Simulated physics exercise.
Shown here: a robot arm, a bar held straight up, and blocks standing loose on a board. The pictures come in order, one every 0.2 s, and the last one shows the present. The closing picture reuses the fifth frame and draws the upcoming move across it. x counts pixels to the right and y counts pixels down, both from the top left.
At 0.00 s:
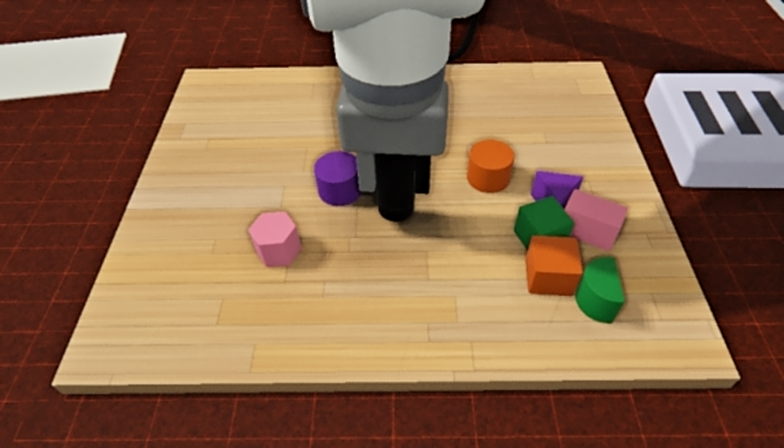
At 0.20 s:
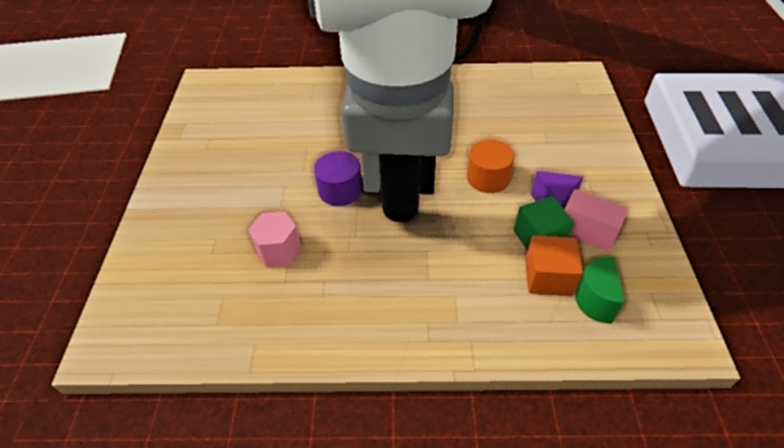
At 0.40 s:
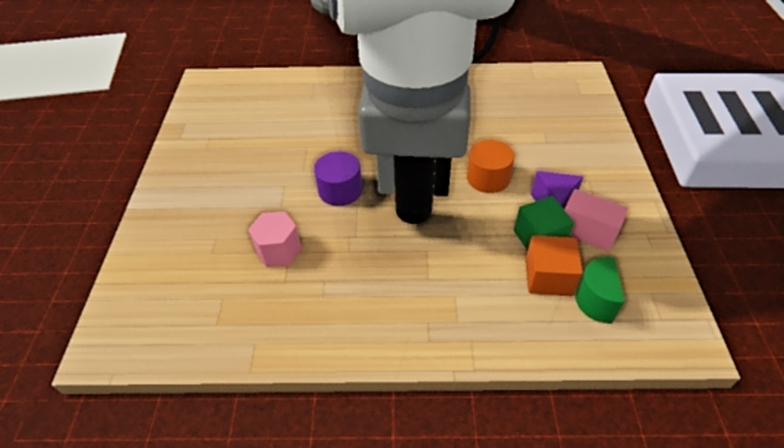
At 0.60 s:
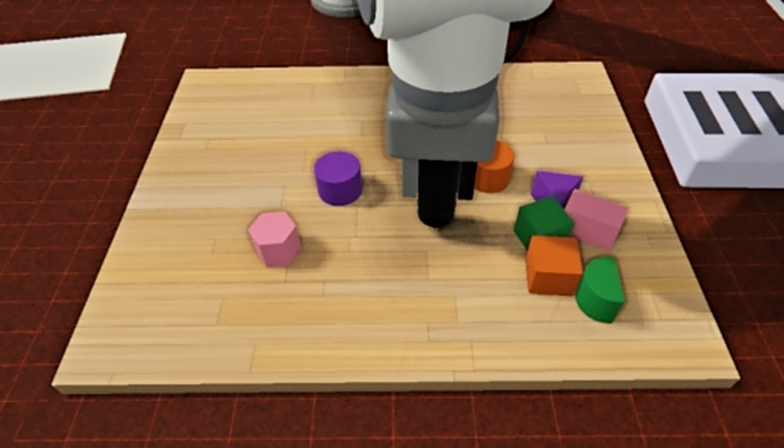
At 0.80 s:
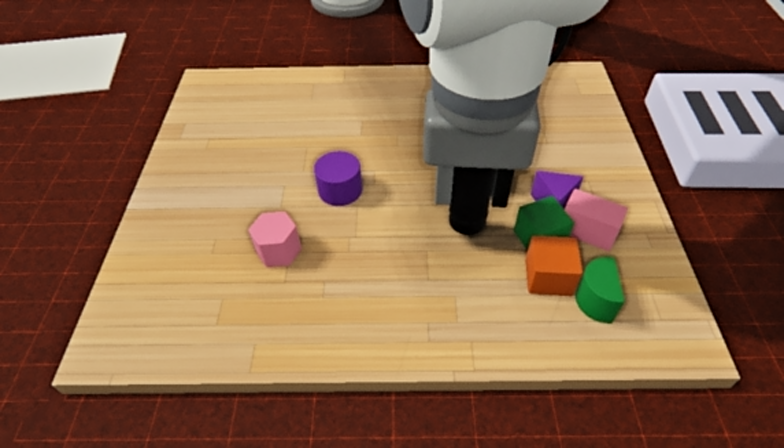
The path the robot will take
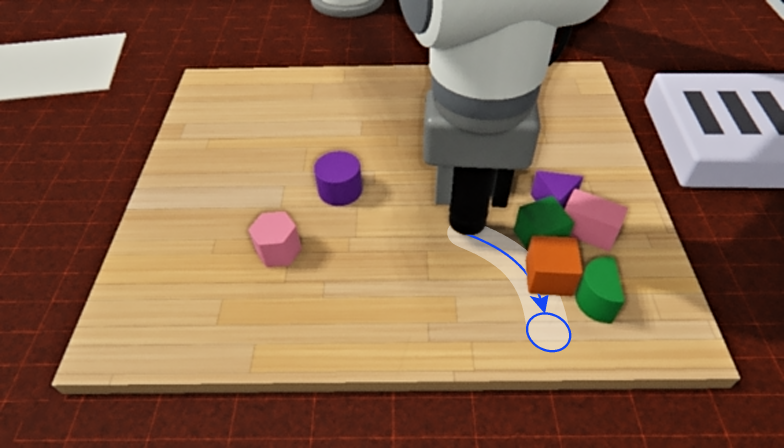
The robot arm moved its upright black bar slowly, then a little faster, to the right across the wooden board, passing in front of the orange cylinder, while the colored blocks all stayed still.
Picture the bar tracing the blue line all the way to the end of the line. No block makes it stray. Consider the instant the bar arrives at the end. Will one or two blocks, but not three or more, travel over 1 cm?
Short answer: Yes.
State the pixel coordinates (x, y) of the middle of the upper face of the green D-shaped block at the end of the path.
At pixel (647, 295).
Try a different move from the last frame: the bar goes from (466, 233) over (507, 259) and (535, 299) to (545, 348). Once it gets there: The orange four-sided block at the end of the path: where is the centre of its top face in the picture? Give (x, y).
At (588, 276).
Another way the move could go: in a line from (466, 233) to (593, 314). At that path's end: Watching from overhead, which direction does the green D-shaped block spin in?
Watching from overhead, you'd notice the green D-shaped block rotating counter-clockwise.
The drawn path runs from (466, 233) through (506, 254) and (536, 288) to (549, 332).
The first path, step by step. One third of the way, bar (510, 244); nothing pushed yet.
Two thirds of the way, bar (540, 278); orange four-sided block (590, 278); green D-shaped block (639, 294), turned 25° anticlockwise.
At the end, bar (553, 321); green four-sided block not moved; orange four-sided block (597, 284); green D-shaped block (647, 295), turned 30° anticlockwise.
